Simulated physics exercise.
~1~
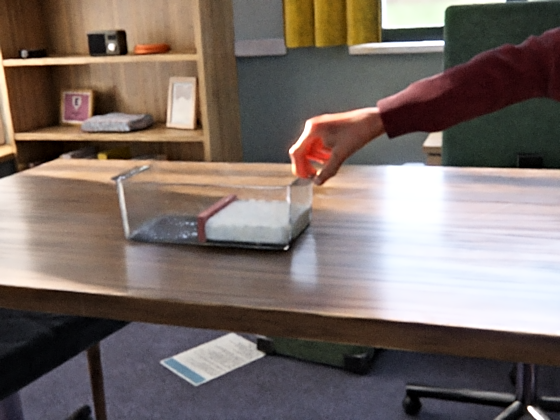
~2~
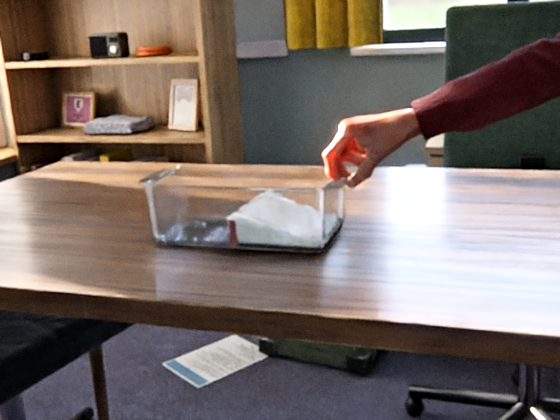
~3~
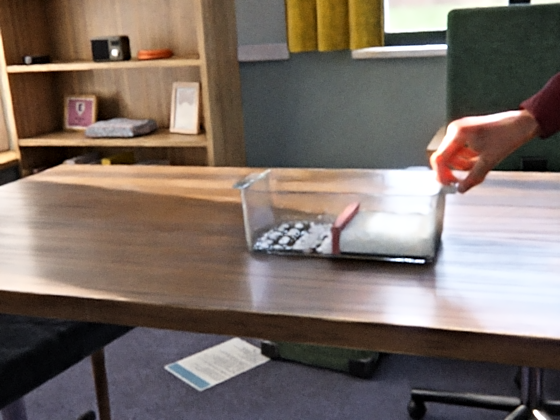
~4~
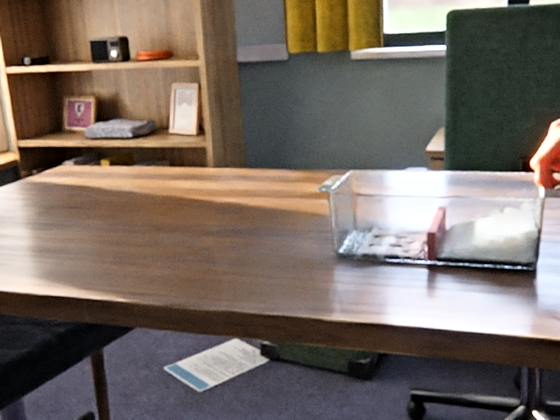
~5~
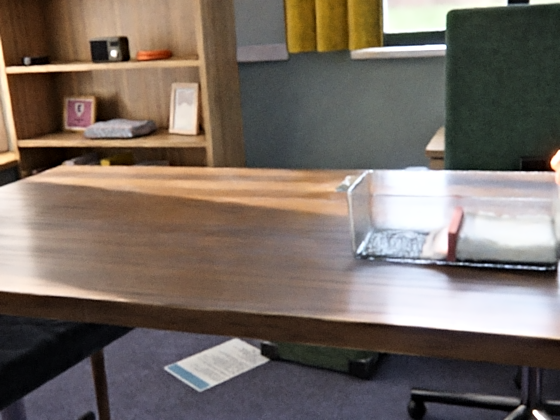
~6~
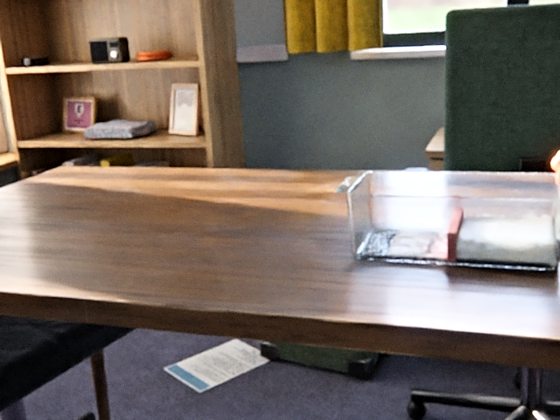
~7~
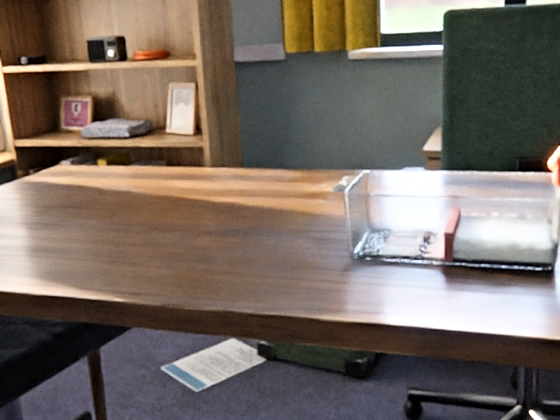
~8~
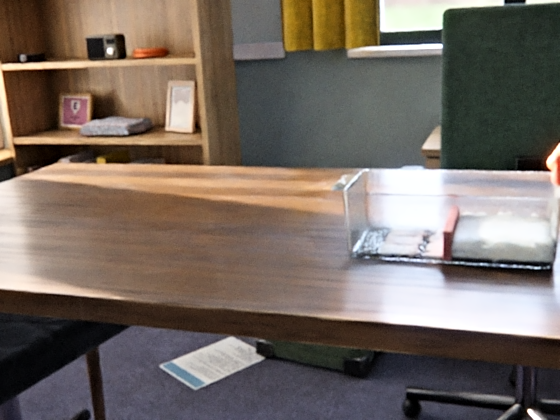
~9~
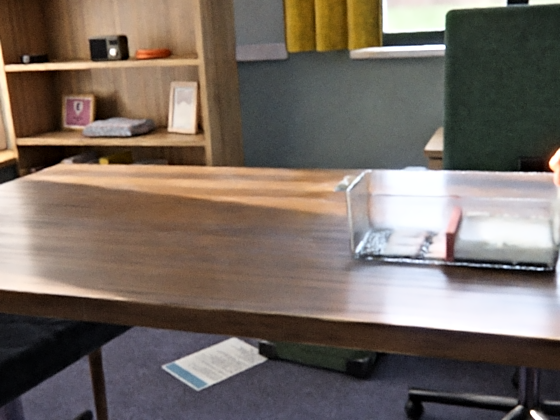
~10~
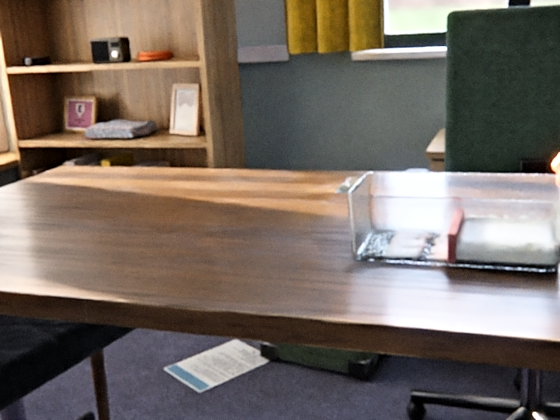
In this clip, a hand pulls a clear oblong tub, split by a low reddish wall with white liquid on its right, rightward across a wooden table; the liquid surges, some ends up left of the wall, and the tub stops near the right edge of view.
